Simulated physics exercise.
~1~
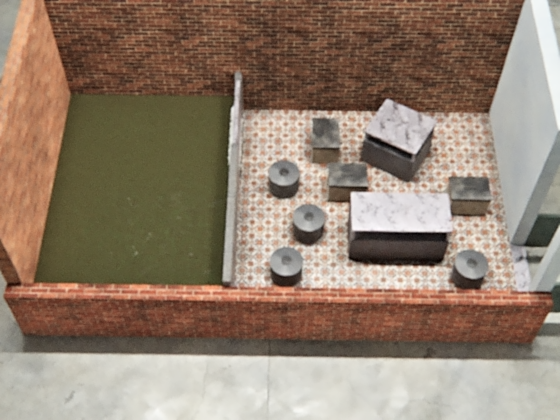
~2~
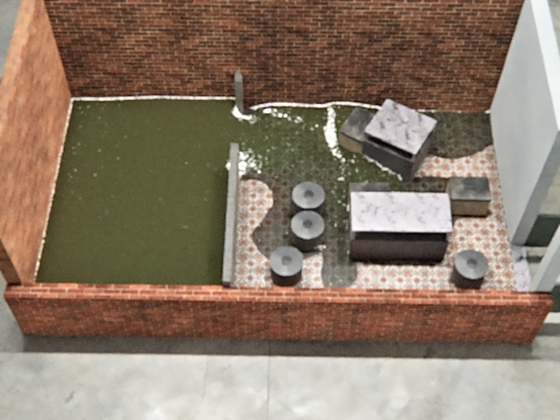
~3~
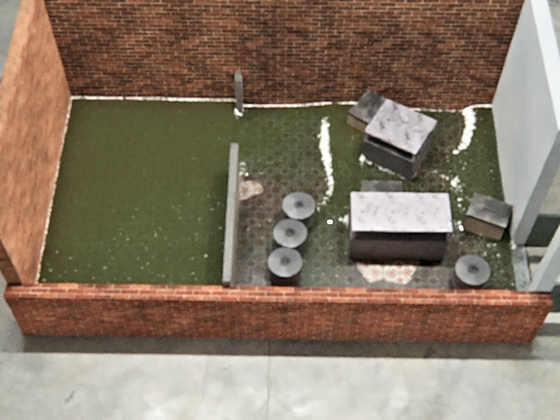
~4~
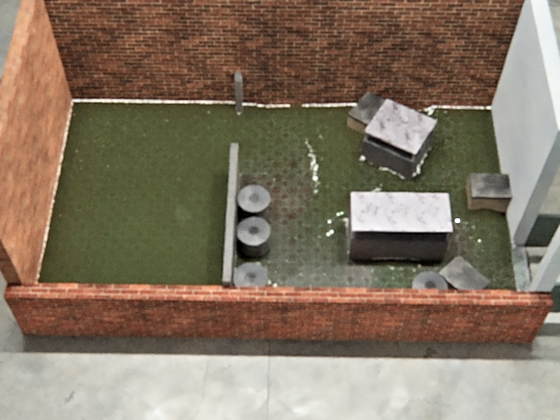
Murky green water poured through a gap at the back of the dividing wall and spread over the patterned floor, shoving grey boxes and round tubs around two large blocks, until three tubs sat along the divider and the rest lay scattered.
